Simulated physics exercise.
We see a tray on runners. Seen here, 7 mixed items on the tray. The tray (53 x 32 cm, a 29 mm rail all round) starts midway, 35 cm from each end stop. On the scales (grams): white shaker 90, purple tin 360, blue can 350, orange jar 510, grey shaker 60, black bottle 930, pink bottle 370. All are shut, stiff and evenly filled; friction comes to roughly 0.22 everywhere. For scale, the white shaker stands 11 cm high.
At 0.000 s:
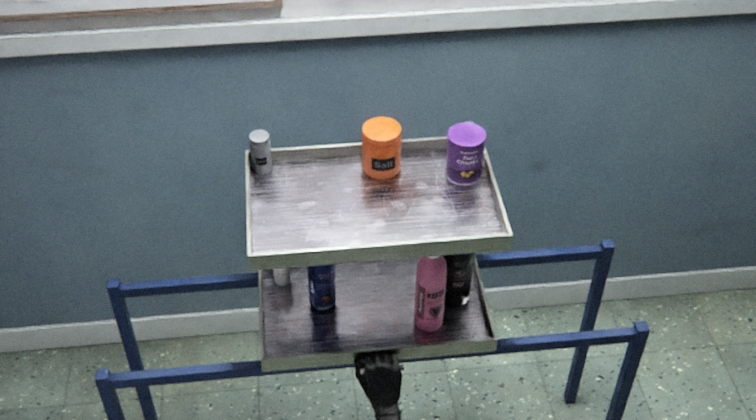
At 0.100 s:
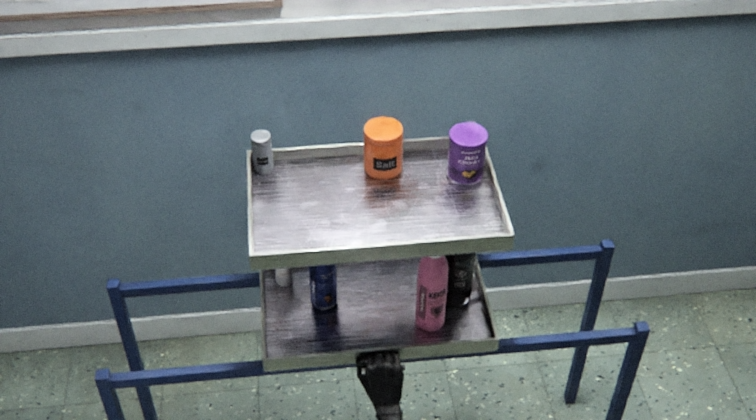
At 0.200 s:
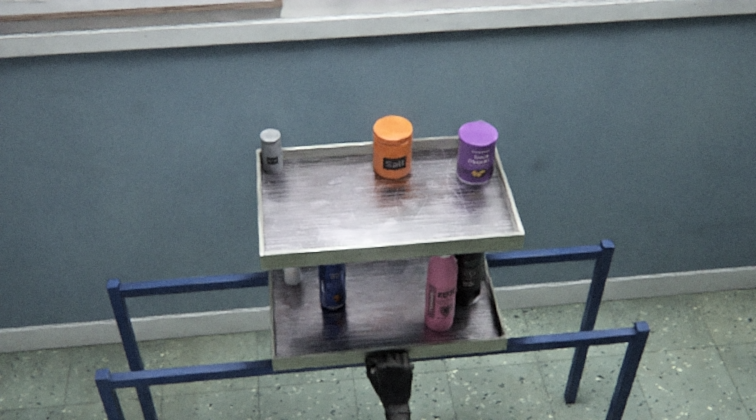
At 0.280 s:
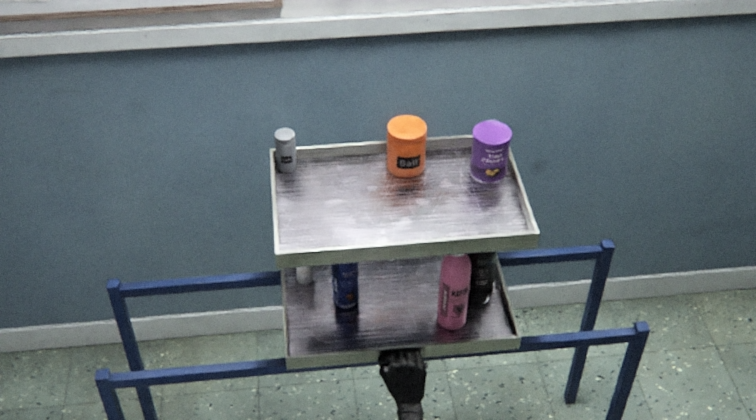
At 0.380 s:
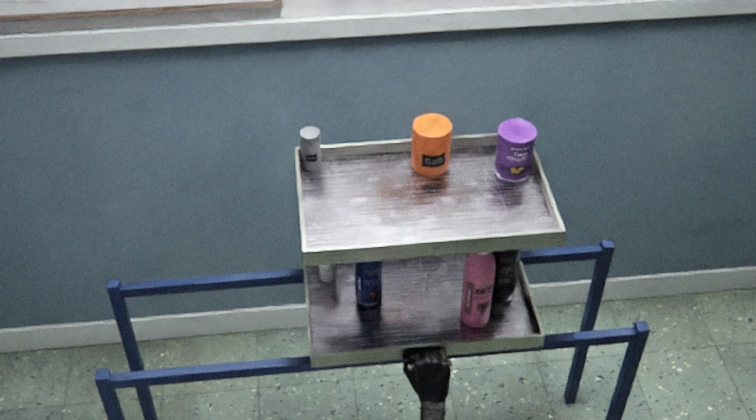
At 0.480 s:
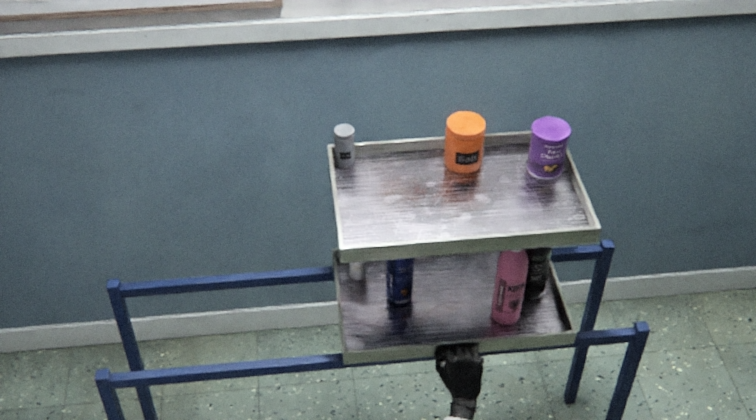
Two-level tray of closed containers sliding steadily right along blue rails, a black-gloved hand gripping its lower front edge.
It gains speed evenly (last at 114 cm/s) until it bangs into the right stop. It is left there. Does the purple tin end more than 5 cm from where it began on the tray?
The purple tin stays put.
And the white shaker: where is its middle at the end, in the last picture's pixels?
At about (534, 245).
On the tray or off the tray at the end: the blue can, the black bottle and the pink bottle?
The blue can ends on the tray; the black bottle finishes off the tray; the pink bottle finishes off the tray.
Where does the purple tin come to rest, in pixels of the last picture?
Around (622, 149).
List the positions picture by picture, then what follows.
In the first frame, tray midway; purple tin (465, 154).
In the second frame, tray midway; orange jar (383, 148); grey shaker (262, 152).
In the third frame, tray 2 cm right; pink bottle (441, 285).
In the fourth frame, tray 6 cm right; blue can (345, 278).
In the fifth frame, tray 11 cm right; orange jar (431, 145); grey shaker (311, 149).
In the sixth frame, tray 19 cm right; purple tin (548, 148).
After 0.78 s, tray 35 cm right; black bottle now off the tray; purple tin leaning 5° near (624, 143); pink bottle leaning 12°.
After 0.88 s, tray 35 cm right; pink bottle now off the tray; purple tin slid 2 cm near (622, 148); white shaker slid 20 cm.
After 0.98 s, tray 35 cm right; purple tin slid 2 cm near (622, 149); white shaker slid 25 cm; grey shaker slid 25 cm.
After 1.28 s, tray 35 cm right; purple tin slid 2 cm near (622, 149); blue can slid 28 cm; grey shaker slid 29 cm.
At rest (1.5 s), off the tray, black bottle and pink bottle; not toppled but over 5 cm from the start, white shaker, blue can, orange jar and grey shaker; the last one in place, give or take 5 cm. In the last view, purple tin near (622, 149).
